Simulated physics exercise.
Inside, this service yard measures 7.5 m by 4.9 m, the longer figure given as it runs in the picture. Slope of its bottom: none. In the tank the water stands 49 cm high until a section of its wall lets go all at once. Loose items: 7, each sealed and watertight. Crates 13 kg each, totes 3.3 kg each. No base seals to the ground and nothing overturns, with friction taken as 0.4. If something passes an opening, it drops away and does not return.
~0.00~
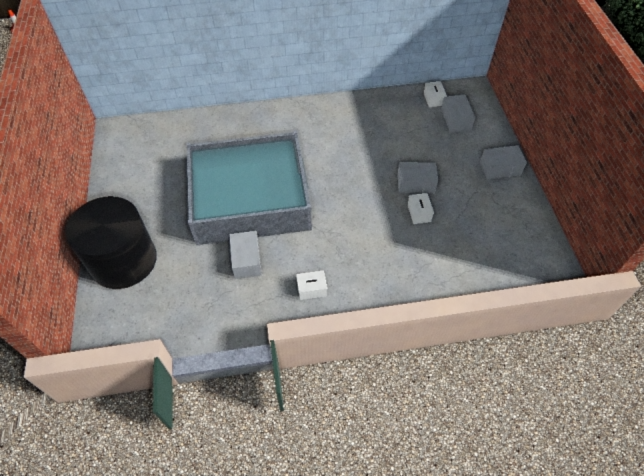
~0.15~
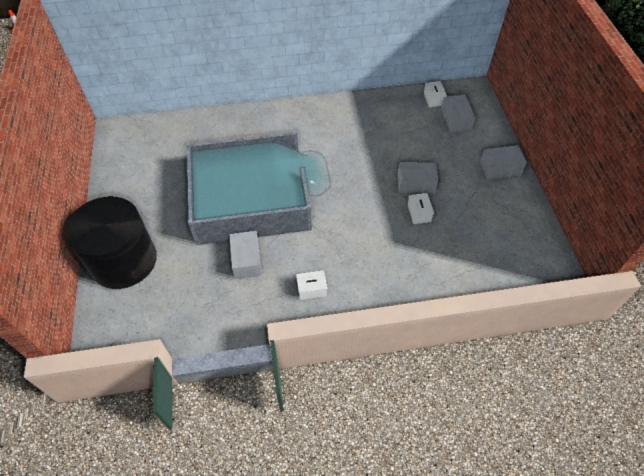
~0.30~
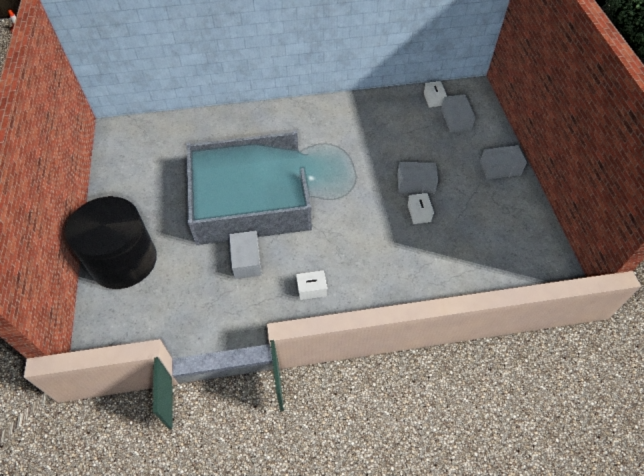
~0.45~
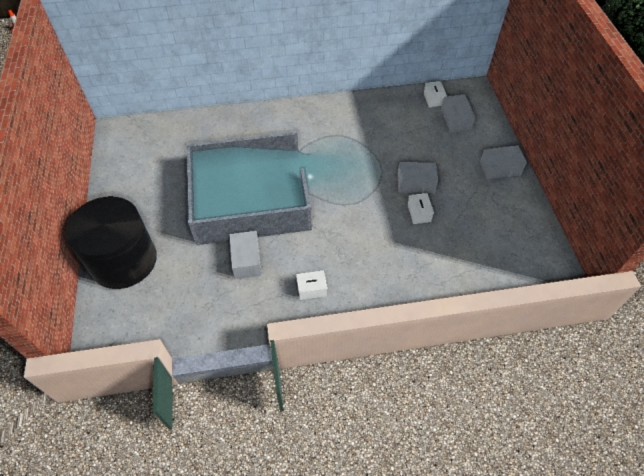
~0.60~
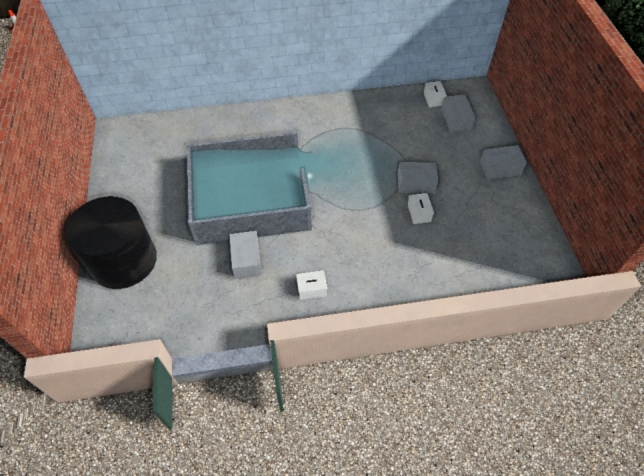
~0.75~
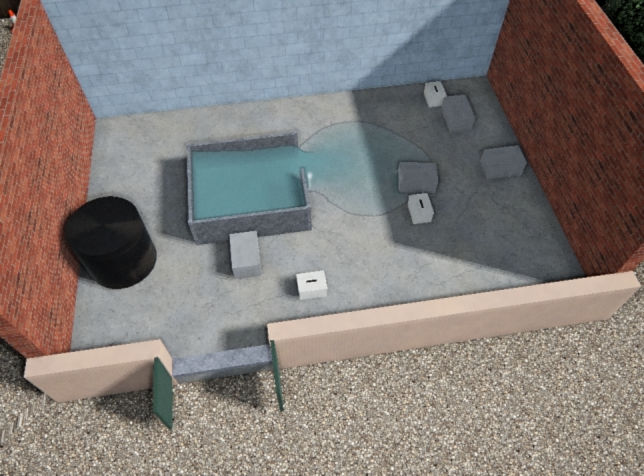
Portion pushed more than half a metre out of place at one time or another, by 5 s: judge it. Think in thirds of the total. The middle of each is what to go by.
My answer: Two thirds or more of the total.
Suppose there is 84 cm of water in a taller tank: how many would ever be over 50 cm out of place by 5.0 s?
With that change, 5 of them.
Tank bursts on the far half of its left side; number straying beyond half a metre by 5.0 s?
The count would be 0.
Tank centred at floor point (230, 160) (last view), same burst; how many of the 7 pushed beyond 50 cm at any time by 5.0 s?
Count: 3.
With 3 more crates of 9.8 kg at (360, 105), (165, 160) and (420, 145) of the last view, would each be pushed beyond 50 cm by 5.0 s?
Above, below, above.
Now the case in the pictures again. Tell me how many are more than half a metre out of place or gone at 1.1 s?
It comes to 0.
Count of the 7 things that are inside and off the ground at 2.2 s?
It comes to 1 of them.
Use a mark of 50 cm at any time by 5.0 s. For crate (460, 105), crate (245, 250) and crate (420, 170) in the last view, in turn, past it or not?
First exceeding it, second falling below it, third exceeding it.
After 1.1 s 0 of 7 are over 50 cm from their spots; 0 afloat.
After 2.2 s 4 of 7 are over 50 cm from their spots; 1 afloat.
After 3.5 s 5 of 7 are over 50 cm from their spots; 5 afloat.
After 5.0 s 5 of 7 are over 50 cm from their spots, and 5 have been at some point; 5 afloat.
